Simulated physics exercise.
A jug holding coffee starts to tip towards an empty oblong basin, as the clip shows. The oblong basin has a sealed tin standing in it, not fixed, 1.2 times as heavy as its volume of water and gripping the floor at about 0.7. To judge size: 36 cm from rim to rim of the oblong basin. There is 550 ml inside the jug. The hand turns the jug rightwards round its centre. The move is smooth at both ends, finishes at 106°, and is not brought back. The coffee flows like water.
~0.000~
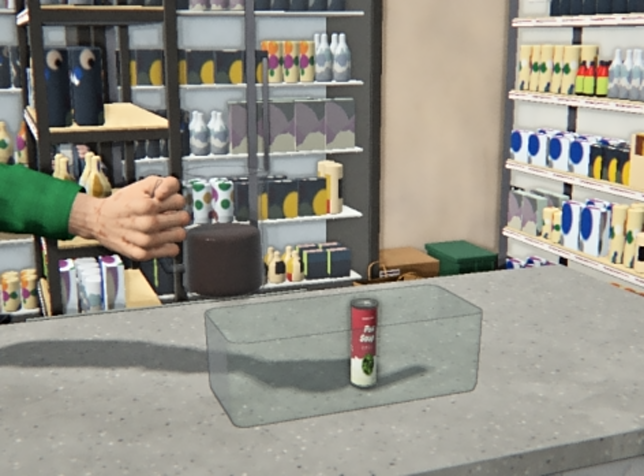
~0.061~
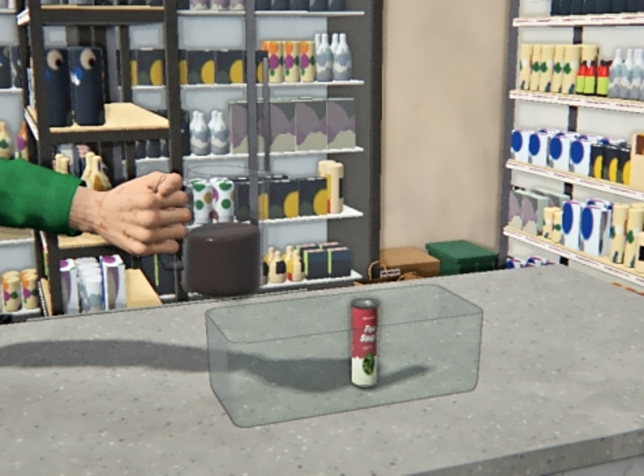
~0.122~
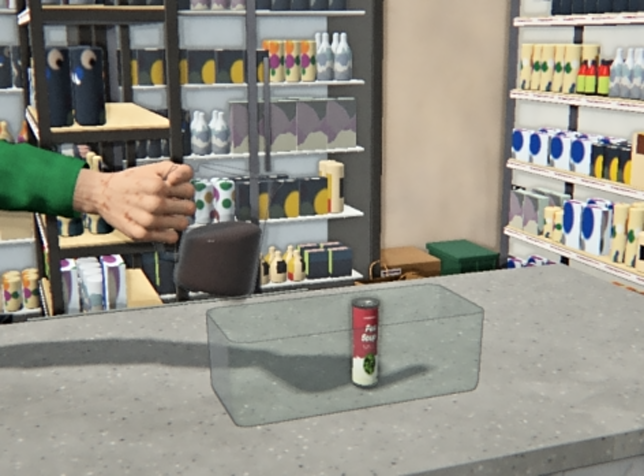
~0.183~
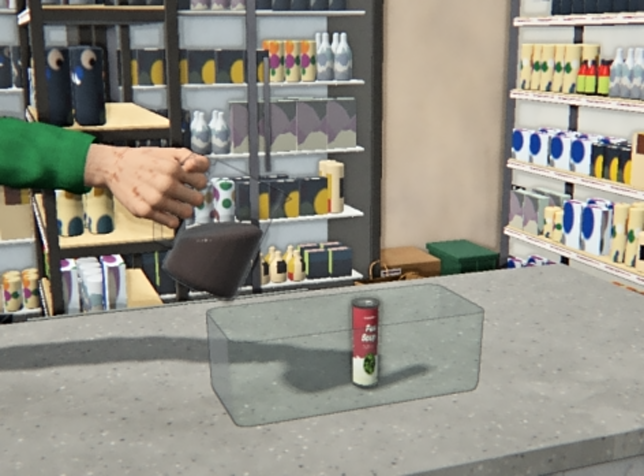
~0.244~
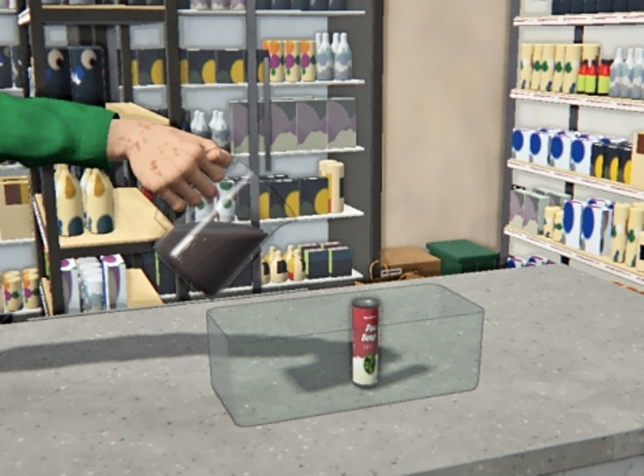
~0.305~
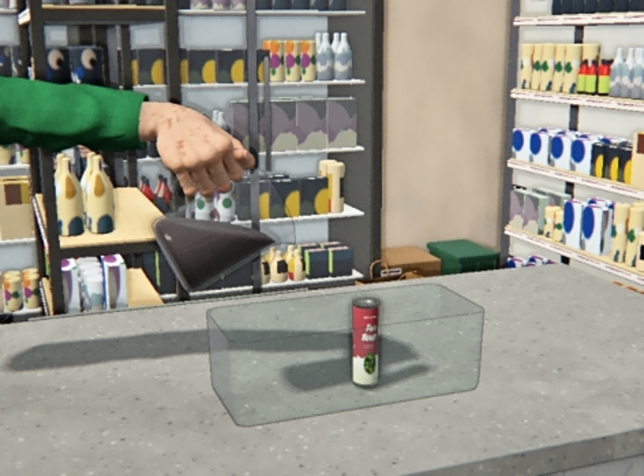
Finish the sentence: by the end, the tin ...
By the end, the tin is still upright.
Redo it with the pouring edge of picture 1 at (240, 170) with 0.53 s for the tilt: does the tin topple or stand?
It does not tip.
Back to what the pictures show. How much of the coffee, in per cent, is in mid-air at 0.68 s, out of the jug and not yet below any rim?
About 16 percent.
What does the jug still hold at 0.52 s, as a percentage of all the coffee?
I'd put it near 72 percent.
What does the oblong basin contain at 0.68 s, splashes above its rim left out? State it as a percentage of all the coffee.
Near 56 per cent of the total.
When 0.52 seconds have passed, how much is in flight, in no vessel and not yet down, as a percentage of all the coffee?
Near 20 per cent at that time.
Then, 0.52 s in, the tilt is 106° and 71 per cent is still to pour; the tin stands where it began.
Then, 0.68 s in, the tilt is 106° and 28 per cent is still to pour; the tin stands where it began.
Then, 0.85 s in, the tilt is 106° and 9 per cent is still to pour; the tin stands where it began.
Then, 1.03 s in, the tilt is 106° and 2 per cent is still to pour; the tin stands where it began.
Finally, the tin stands where it began.
